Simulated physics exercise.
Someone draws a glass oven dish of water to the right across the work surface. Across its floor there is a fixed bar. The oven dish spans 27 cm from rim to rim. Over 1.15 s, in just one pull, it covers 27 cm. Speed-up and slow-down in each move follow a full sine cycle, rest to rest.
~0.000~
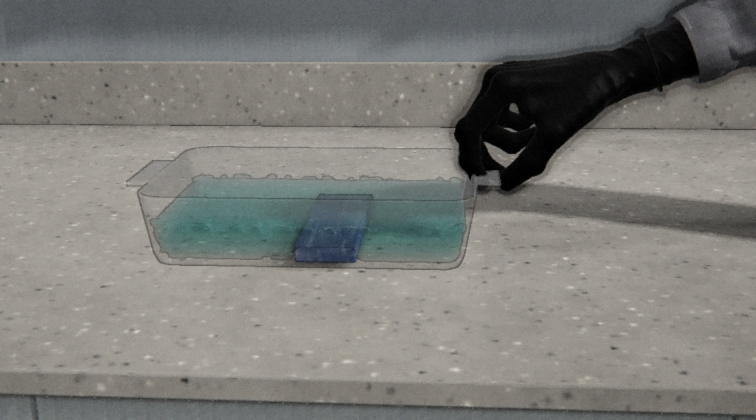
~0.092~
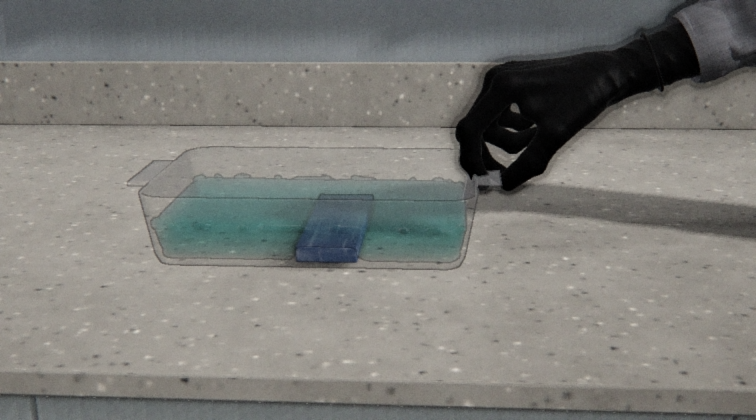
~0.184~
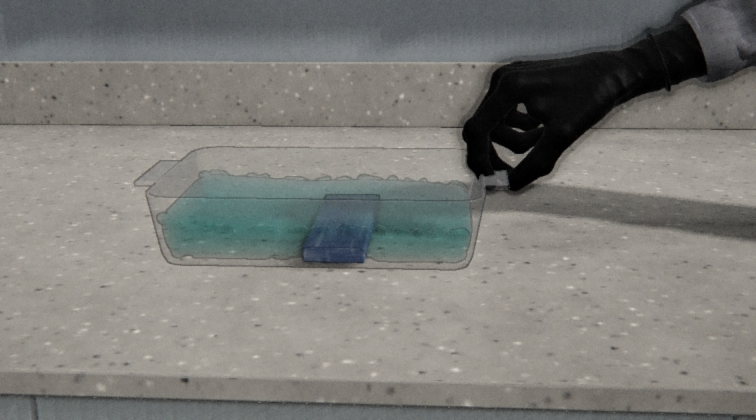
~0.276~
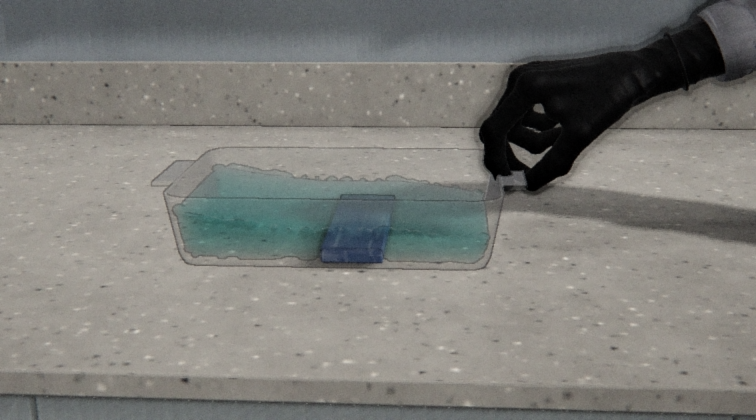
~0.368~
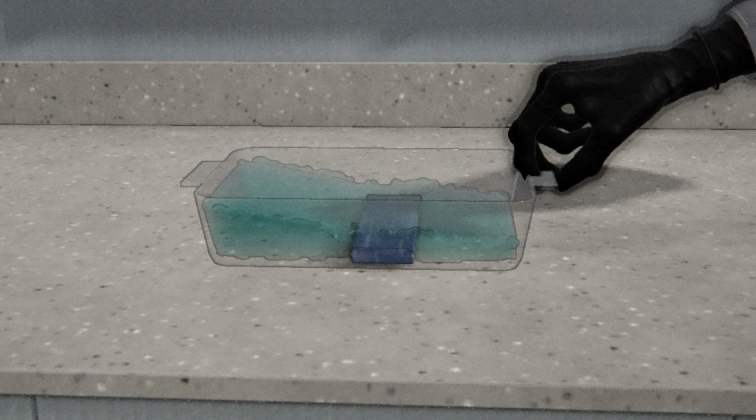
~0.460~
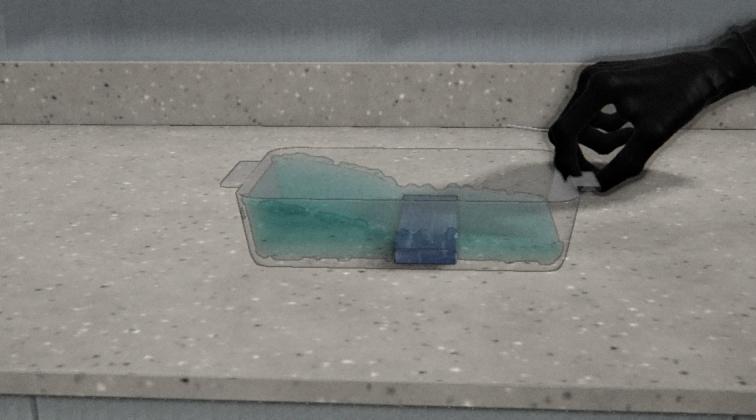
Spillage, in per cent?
I would say close to 7 per cent is spilt.
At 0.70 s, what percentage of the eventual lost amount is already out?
It works out to around 10 per cent.
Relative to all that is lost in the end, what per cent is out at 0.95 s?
60 per cent or so.
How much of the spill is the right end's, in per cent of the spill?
I reckon around 70 % of it leaves on the right.
By 0.70 s it has gone 19 cm; 1 per cent is out over the left end and 0 over the right.
By 0.95 s it has gone 26 cm; 1 per cent is out over the left end and 3 over the right.
By 1.20 s it has gone 27 cm; 1 per cent is out over the left end and 5 over the right.
By 1.44 s it has gone 27 cm; 1 per cent is out over the left end and 5 over the right.
At rest 7 per cent is out in all, 2 of it over the left end.
